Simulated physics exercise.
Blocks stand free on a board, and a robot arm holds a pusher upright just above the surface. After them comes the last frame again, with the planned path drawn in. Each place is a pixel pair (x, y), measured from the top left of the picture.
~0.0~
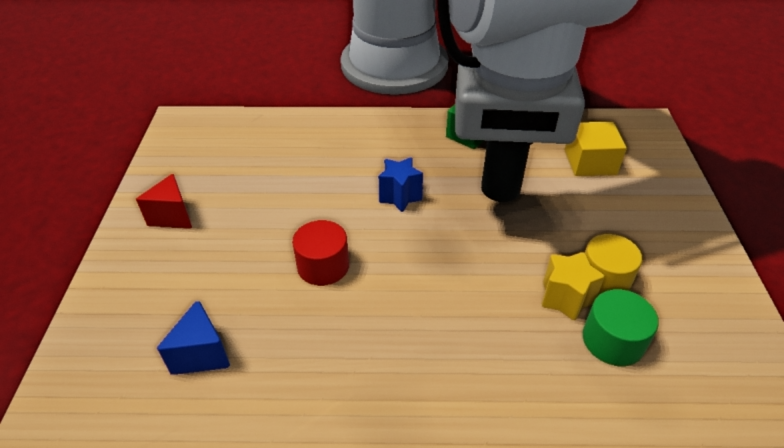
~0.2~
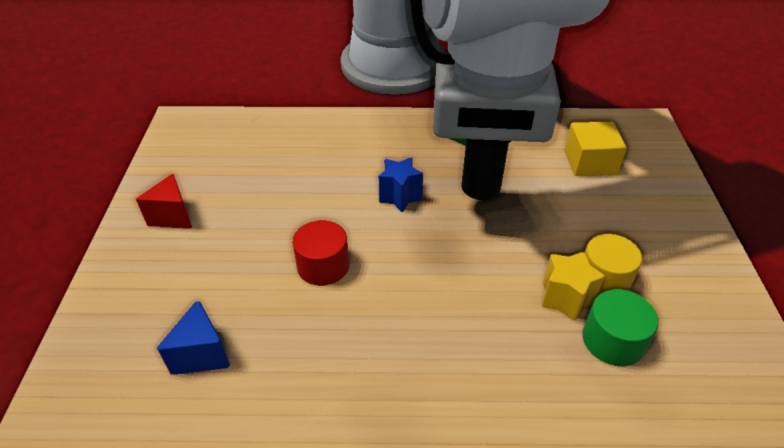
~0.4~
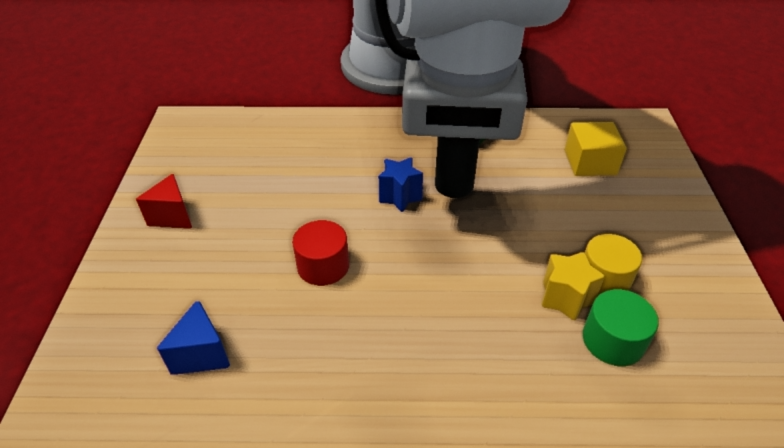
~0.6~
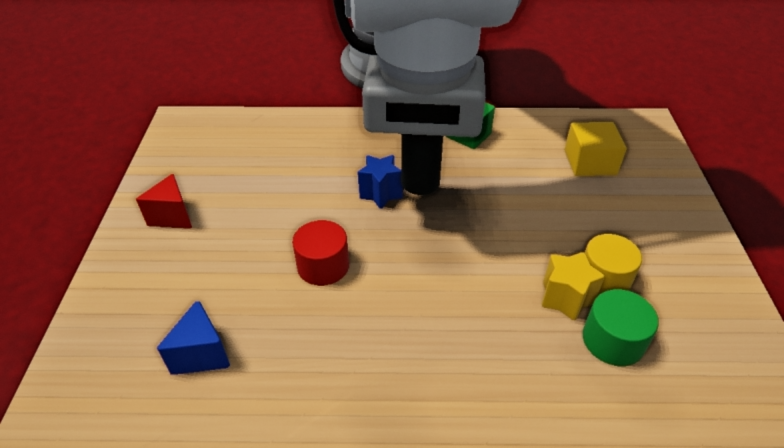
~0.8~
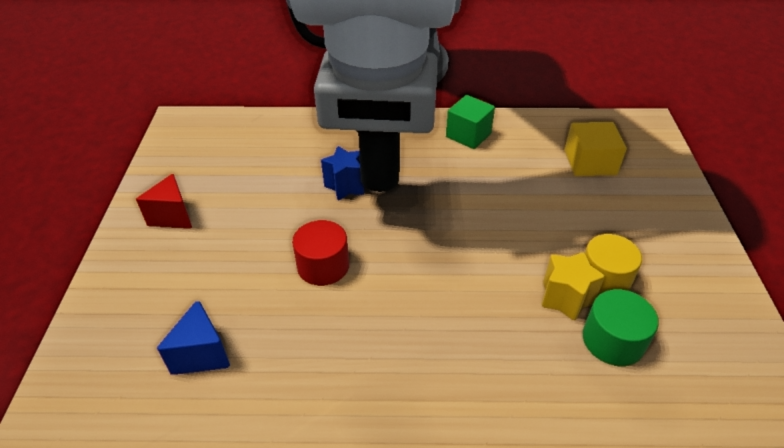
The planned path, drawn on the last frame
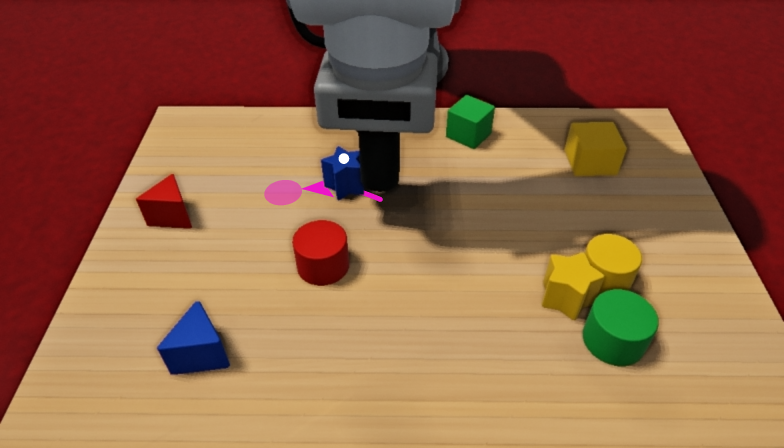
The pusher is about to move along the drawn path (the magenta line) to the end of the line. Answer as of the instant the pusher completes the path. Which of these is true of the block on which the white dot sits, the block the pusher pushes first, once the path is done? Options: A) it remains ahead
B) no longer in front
I'll go with B - no longer in front.
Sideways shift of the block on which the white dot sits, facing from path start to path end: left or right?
My answer: Right.
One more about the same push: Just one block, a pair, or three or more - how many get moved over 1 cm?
Blocks that move over 1 cm: One.
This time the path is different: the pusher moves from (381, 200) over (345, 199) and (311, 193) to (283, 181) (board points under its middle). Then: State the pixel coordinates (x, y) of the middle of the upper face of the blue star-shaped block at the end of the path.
Just about (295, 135).
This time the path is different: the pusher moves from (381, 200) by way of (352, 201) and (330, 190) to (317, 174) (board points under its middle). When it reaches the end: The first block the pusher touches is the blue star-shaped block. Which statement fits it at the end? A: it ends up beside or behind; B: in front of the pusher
The answer is B.
Path on the board, from (381, 200) over (350, 189) and (317, 187) to (283, 192); the dot is on the blue star-shaped block.
The first path, step by step. One third of the way, pusher (348, 169); blue star-shaped block (316, 147).
Two thirds of the way, pusher (314, 167); blue star-shaped block (296, 142), turned 55° clockwise.
At the end, pusher (280, 172); red round block in place; blue star-shaped block (286, 142), turned 85° clockwise.
